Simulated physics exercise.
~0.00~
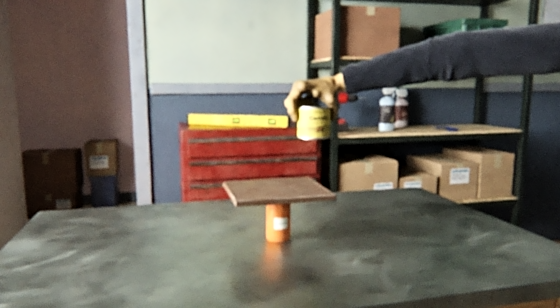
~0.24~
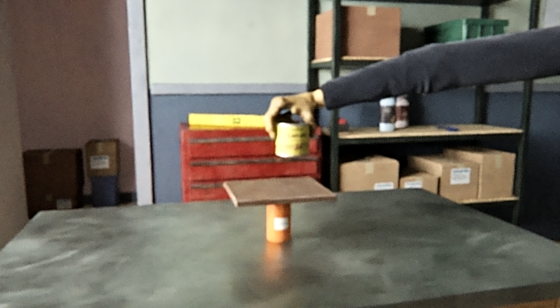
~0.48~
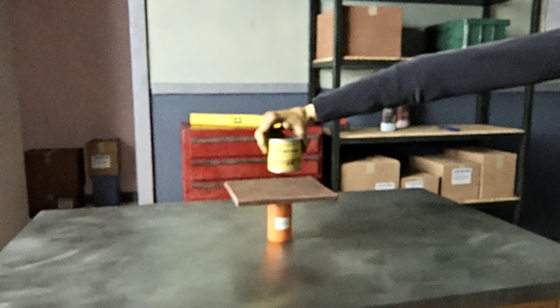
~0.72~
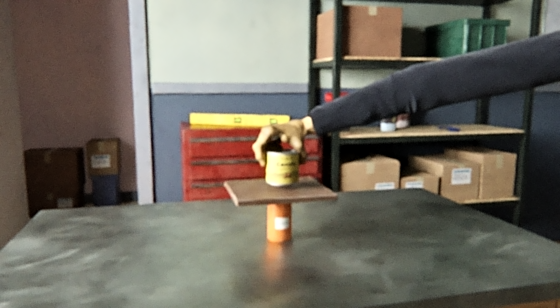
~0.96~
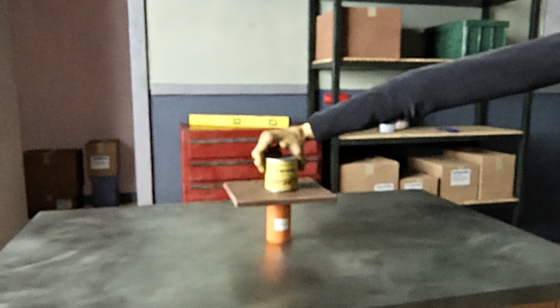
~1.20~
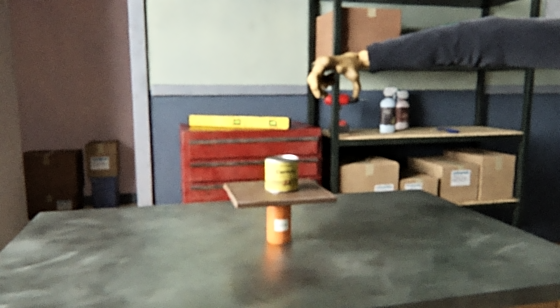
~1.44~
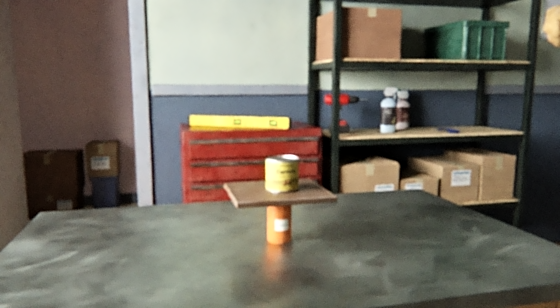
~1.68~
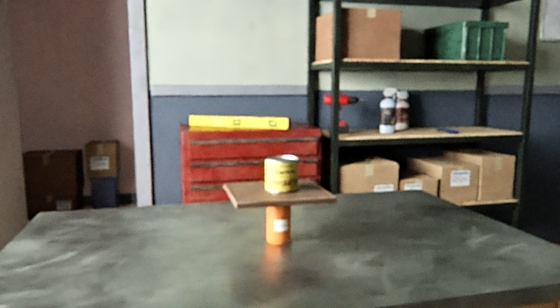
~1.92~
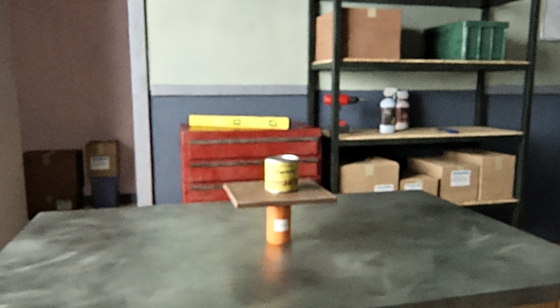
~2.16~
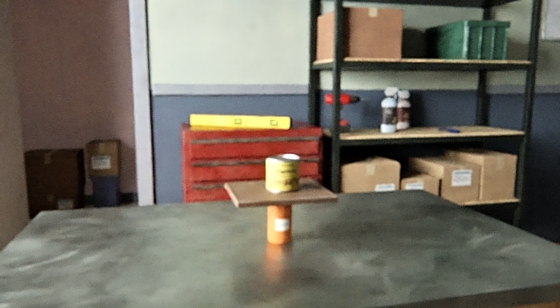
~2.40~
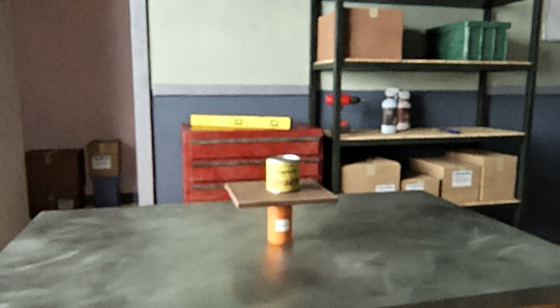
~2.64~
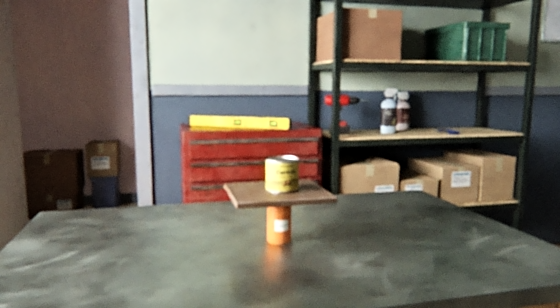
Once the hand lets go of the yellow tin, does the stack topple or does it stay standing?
The stack stays standing, with the yellow tin resting on the brown lid above the orange jar.
